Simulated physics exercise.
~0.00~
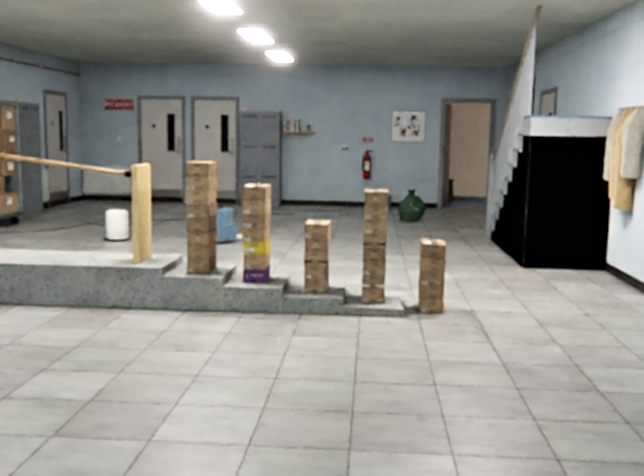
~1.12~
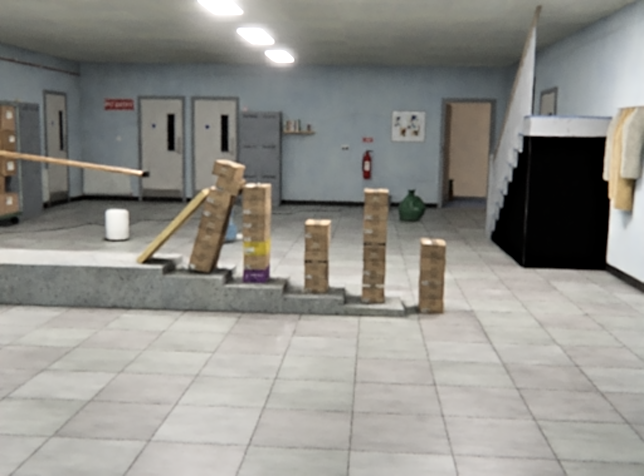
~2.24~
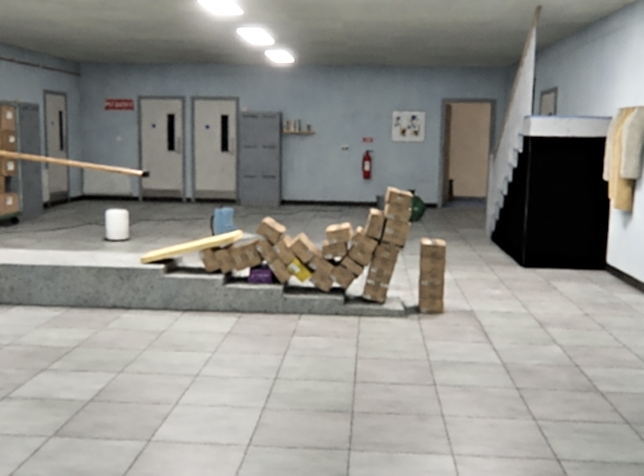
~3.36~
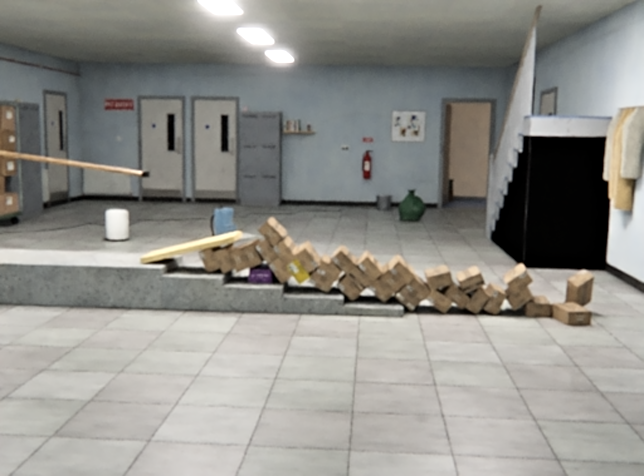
A pole tips the upright board rightward, and the box stacks topple into a sprawling heap.
